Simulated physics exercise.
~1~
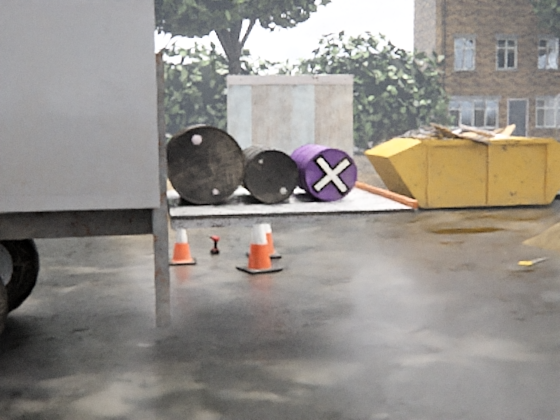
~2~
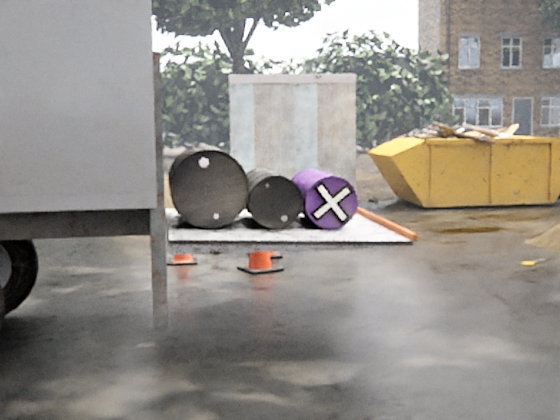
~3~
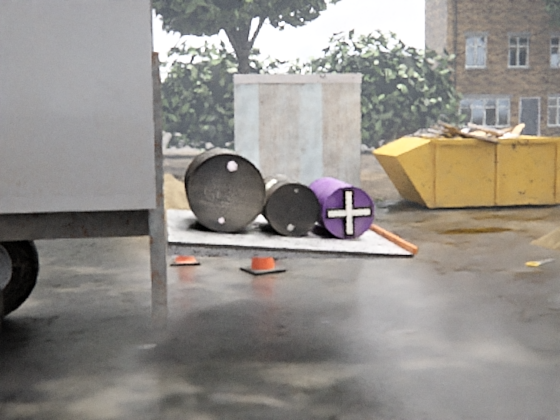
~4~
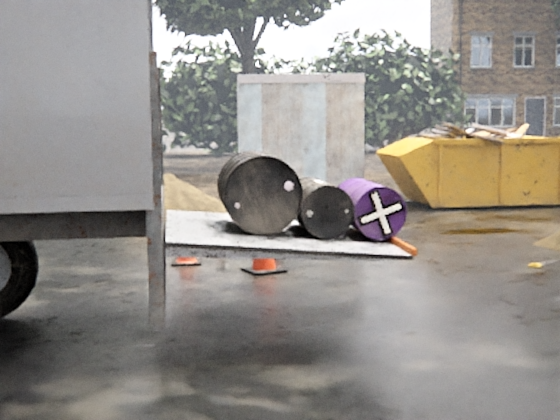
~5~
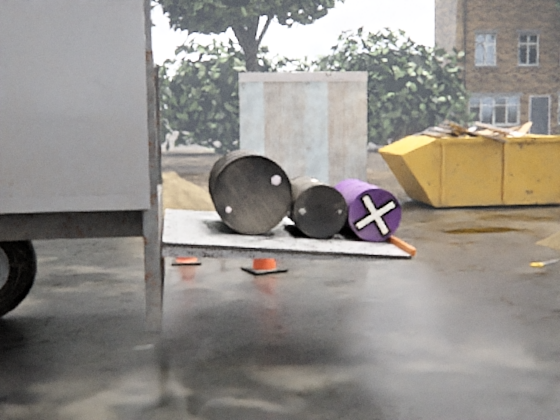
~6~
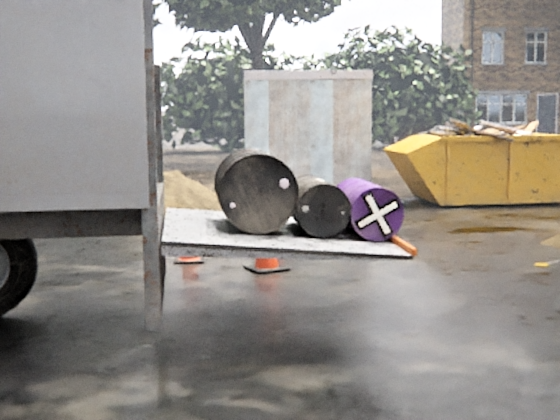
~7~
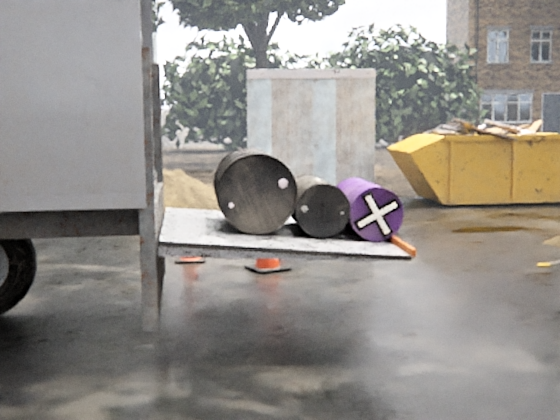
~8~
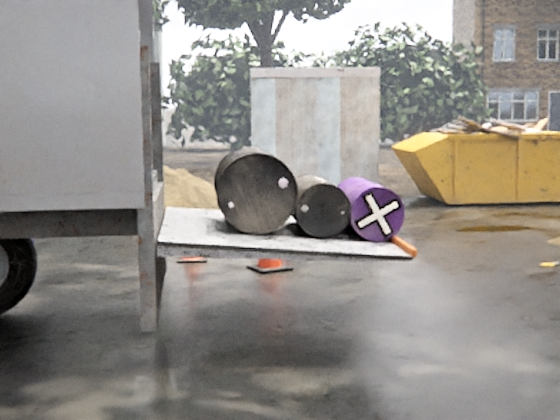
Wet yard, lift platform lowering and tilting, three drums rolling right, the purple one with a white cross stopping at the edge flap.
